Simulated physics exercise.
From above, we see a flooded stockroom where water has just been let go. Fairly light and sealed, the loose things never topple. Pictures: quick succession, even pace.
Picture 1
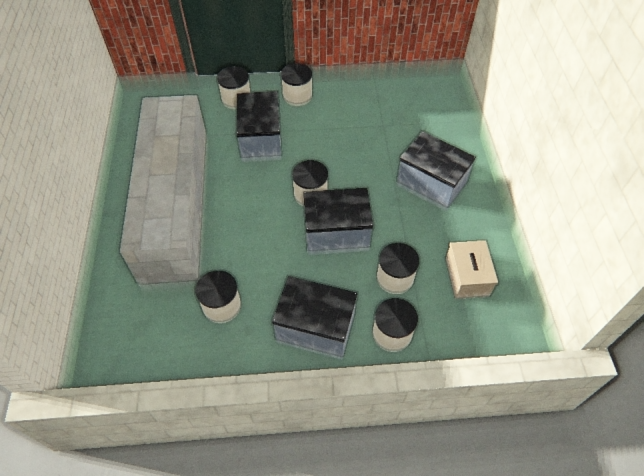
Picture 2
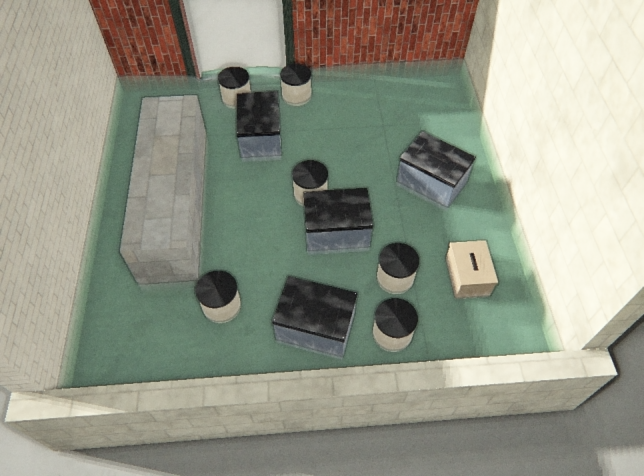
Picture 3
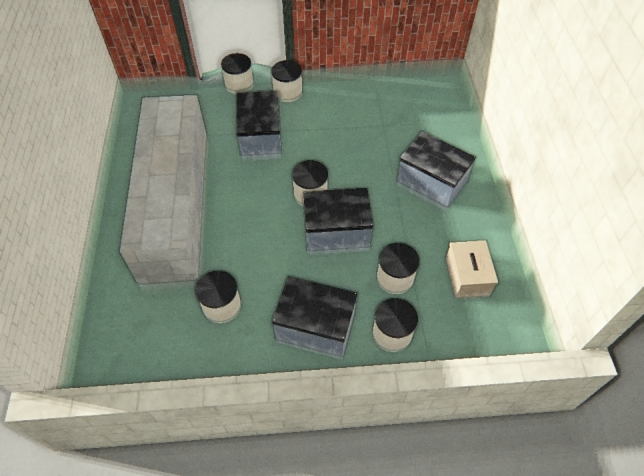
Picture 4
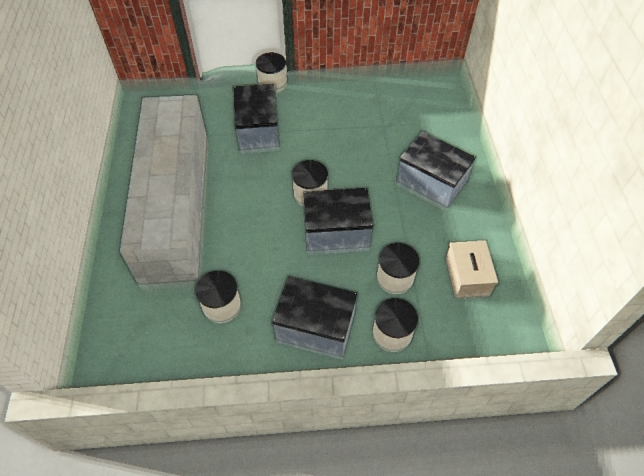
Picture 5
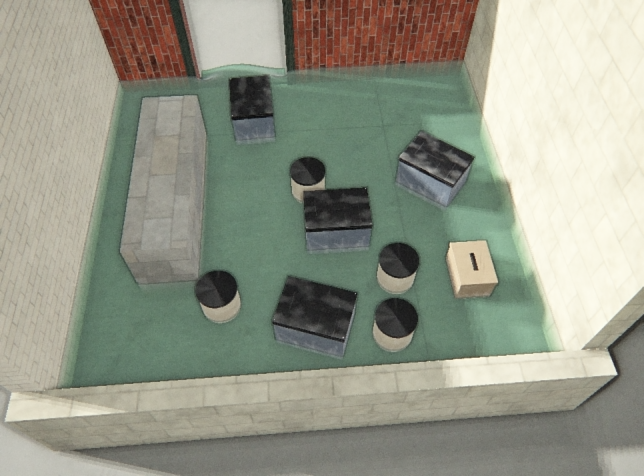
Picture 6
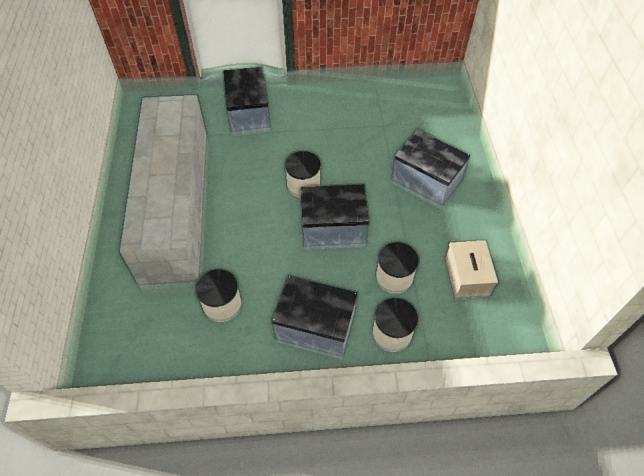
To begin with, dark-topped blocks and round drums sit spread across a green, flooded floor between pale walls, and the dark door in the brick wall gives way to a white opening. The two drums nearest it draw together and pass out of view one after another, then the closest block shifts toward the opening.
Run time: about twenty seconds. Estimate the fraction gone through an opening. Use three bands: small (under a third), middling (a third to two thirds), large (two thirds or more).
Middling.
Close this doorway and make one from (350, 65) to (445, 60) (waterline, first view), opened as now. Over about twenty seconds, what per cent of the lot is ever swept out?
I'd put it at 70 %.
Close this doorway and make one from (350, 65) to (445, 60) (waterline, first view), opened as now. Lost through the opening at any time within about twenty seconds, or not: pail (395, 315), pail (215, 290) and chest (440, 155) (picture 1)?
First never leaves, second never leaves, third escapes.
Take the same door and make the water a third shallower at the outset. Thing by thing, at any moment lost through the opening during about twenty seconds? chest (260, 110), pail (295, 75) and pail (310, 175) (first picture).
As listed: Escaped, escaped, escaped.
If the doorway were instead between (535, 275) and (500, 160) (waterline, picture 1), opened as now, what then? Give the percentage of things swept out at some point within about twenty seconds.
Something like 90 percent.
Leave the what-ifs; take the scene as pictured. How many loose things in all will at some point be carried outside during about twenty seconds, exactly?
My tally gives 6.
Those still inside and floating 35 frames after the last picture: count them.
So that is 6.
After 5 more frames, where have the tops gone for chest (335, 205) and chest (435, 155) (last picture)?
Around (319, 173) and (415, 134).
A moment on, 3 of 11 are out; 8 afloat.
Next, 4 of 11 are out; 7 afloat.
Later, 5 of 11 are out; 6 afloat.
In the end, 6 of 11 are out; 5 afloat.
